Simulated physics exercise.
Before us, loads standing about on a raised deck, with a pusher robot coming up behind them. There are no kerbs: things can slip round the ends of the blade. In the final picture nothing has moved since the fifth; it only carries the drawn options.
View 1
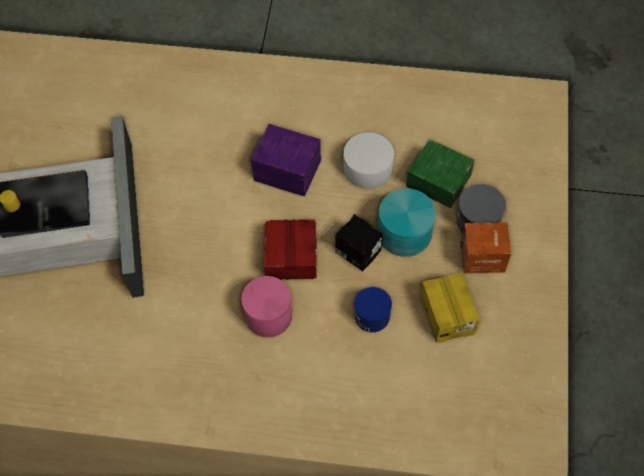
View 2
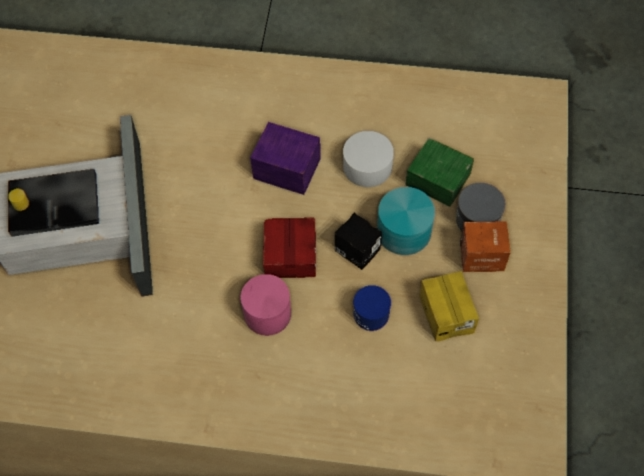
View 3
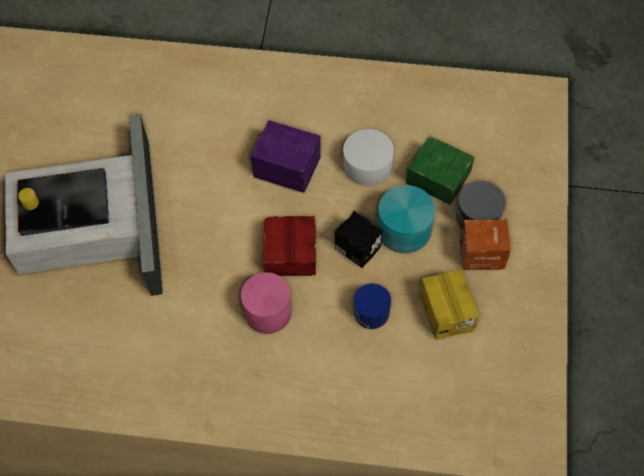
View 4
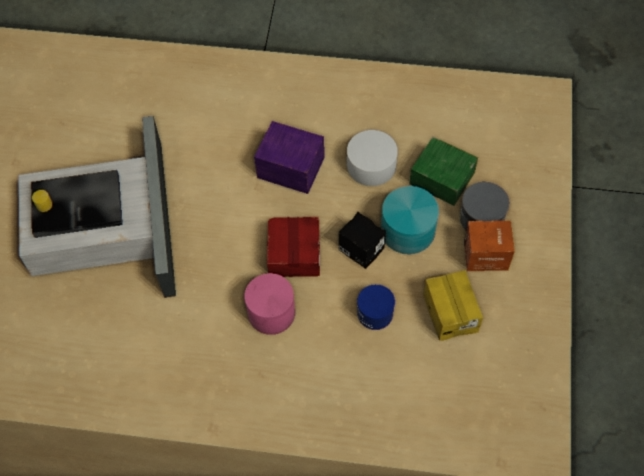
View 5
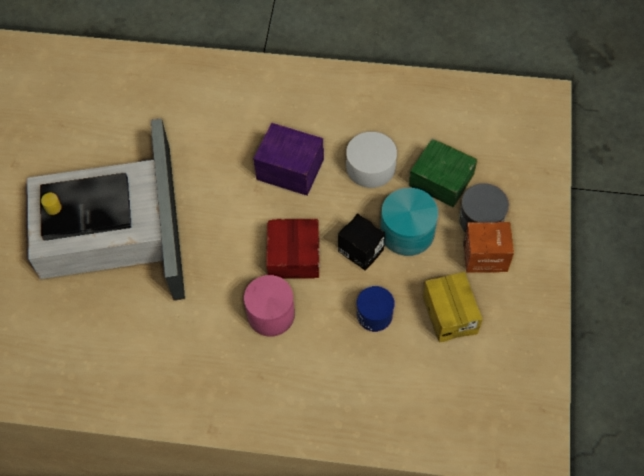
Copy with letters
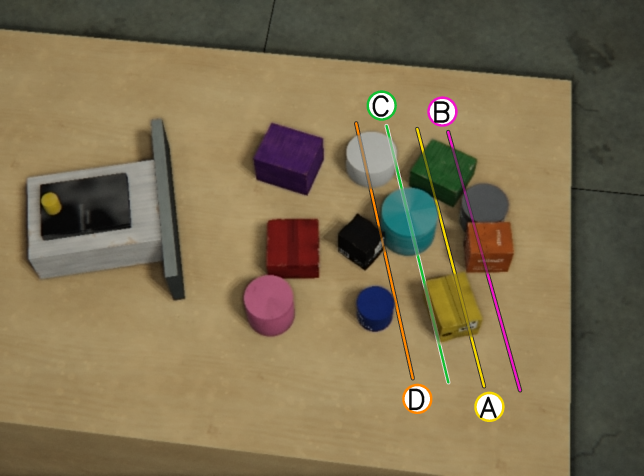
On a raised wooden deck, a pusher robot with a wide flat blade crept slowly to the right toward a cluster of colourful boxes and canisters, which stayed where they were, untouched.
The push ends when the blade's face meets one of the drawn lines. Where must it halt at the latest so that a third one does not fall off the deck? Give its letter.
As far as mark B.
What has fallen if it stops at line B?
The orange box goes over.
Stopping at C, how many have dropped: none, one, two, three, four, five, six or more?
The count is none.
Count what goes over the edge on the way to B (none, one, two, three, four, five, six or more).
In all, one.
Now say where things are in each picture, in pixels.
Yellow parcel (449, 308); grey pail (480, 212); white canister (368, 161), in the first frame.
Robot (60, 200); black parcel (358, 241), in the second frame.
Robot (70, 199); blue pail (372, 307), in the third frame.
Robot (83, 201); orange box (489, 247), in the fourth frame.
Robot (92, 204); red parcel (293, 249); turquoise canister (408, 222); yellow parcel (451, 307), in the fifth frame.
On the copy, A at (448, 248); B at (482, 252); C at (415, 245); D at (383, 241).
On B. First, robot (204, 216); pink canister (310, 323); purple crate (306, 156).
Then, robot (318, 227); orange box (505, 249); grey pail (502, 214).
Finally, robot (410, 237); orange box over the edge; yellow parcel (563, 317); one fallen.
By contrast, A is within the limit but short; C is within the limit but short; D is within the limit but short.
